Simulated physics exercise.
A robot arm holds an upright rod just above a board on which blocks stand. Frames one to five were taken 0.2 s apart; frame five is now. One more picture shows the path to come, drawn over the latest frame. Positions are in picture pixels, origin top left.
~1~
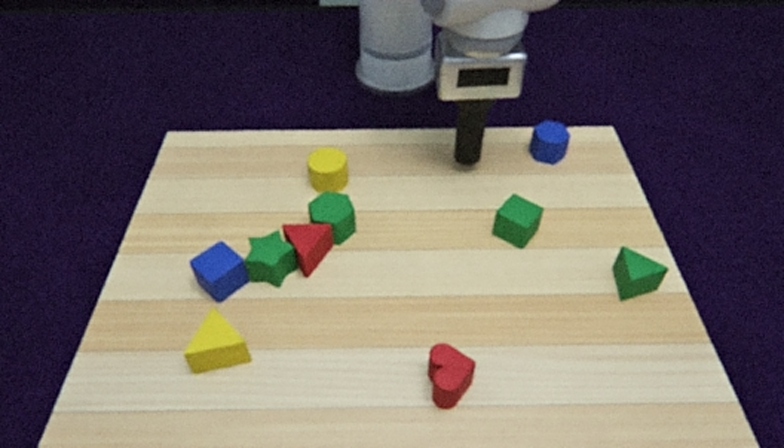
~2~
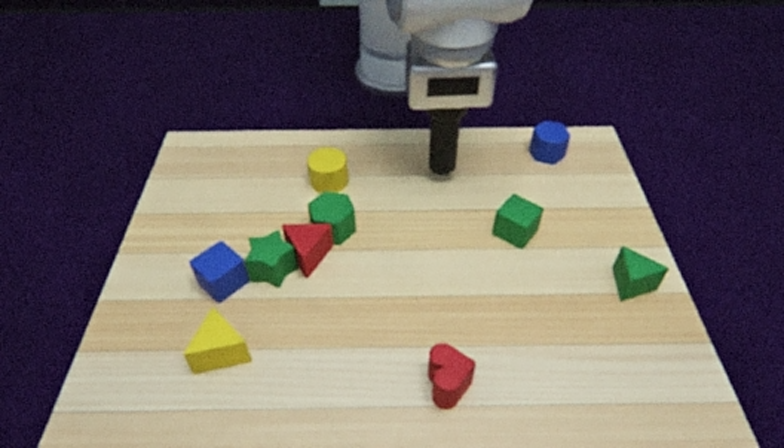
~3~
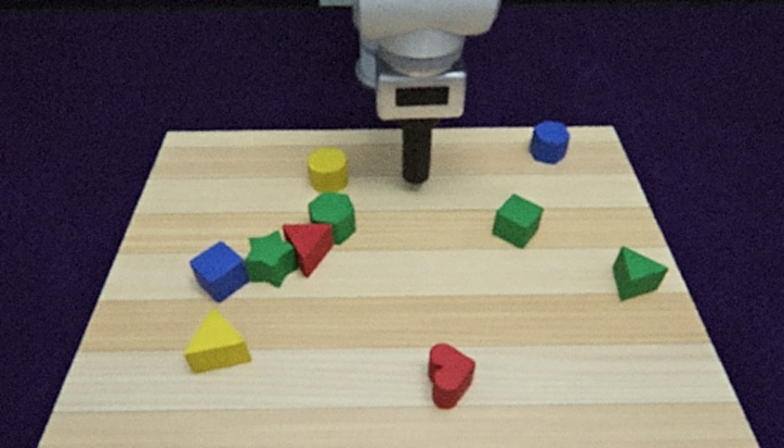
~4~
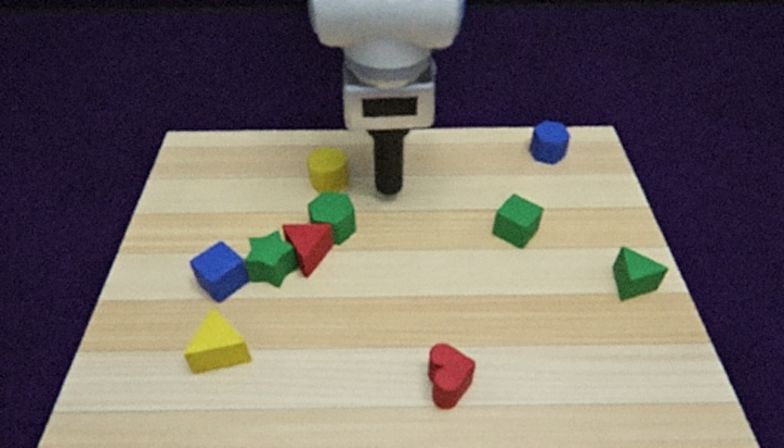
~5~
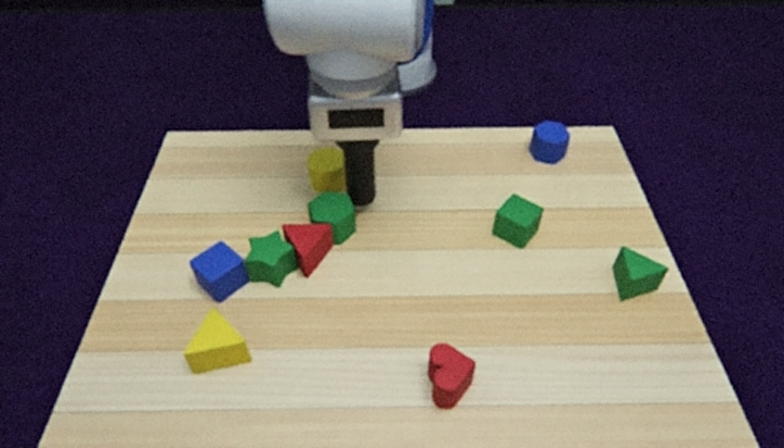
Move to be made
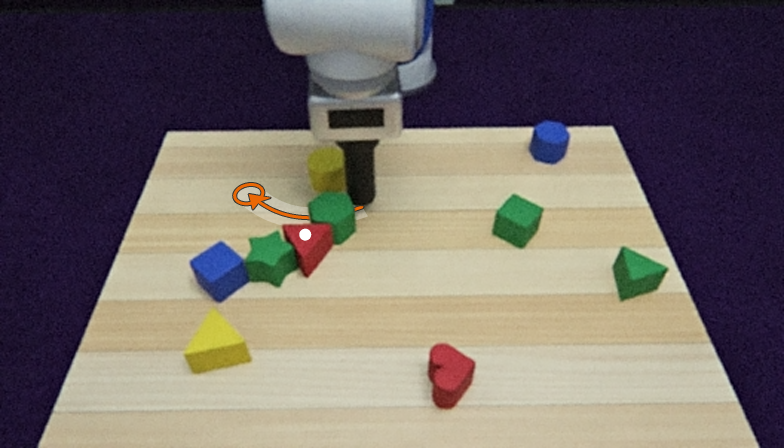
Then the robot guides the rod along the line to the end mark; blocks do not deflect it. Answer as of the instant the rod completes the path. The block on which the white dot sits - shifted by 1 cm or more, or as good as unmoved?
The block in question is displaced by the end.
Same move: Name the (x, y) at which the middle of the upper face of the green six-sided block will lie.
(305, 222)
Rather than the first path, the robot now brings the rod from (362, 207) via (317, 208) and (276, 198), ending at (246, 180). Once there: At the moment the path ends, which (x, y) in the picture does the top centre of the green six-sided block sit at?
I'd expect the centre of its top face to be at (311, 213).
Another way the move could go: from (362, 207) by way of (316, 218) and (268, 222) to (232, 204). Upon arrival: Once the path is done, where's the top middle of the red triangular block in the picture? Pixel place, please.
I expect it at (309, 256).
The drawn path runs from (362, 207) over (320, 217) and (278, 212) to (249, 194); the dot is on the red triangular block.
What follows on the original path. One third of the way, rod at (319, 207); green star at (267, 254), turned 20° clockwise; red triangular block at (307, 251), turned 15° clockwise; green six-sided block at (310, 222), turned 60° anticlockwise.
Two thirds of the way, rod at (276, 202); green star at (267, 254), turned 20° clockwise; red triangular block at (307, 252); green six-sided block at (305, 222), turned 70° anticlockwise.
At the end, rod at (246, 184); blue square piece not moved; green star at (267, 254), turned 20° clockwise; red triangular block at (307, 252); yellow disc not moved; green six-sided block at (305, 222), turned 70° anticlockwise.
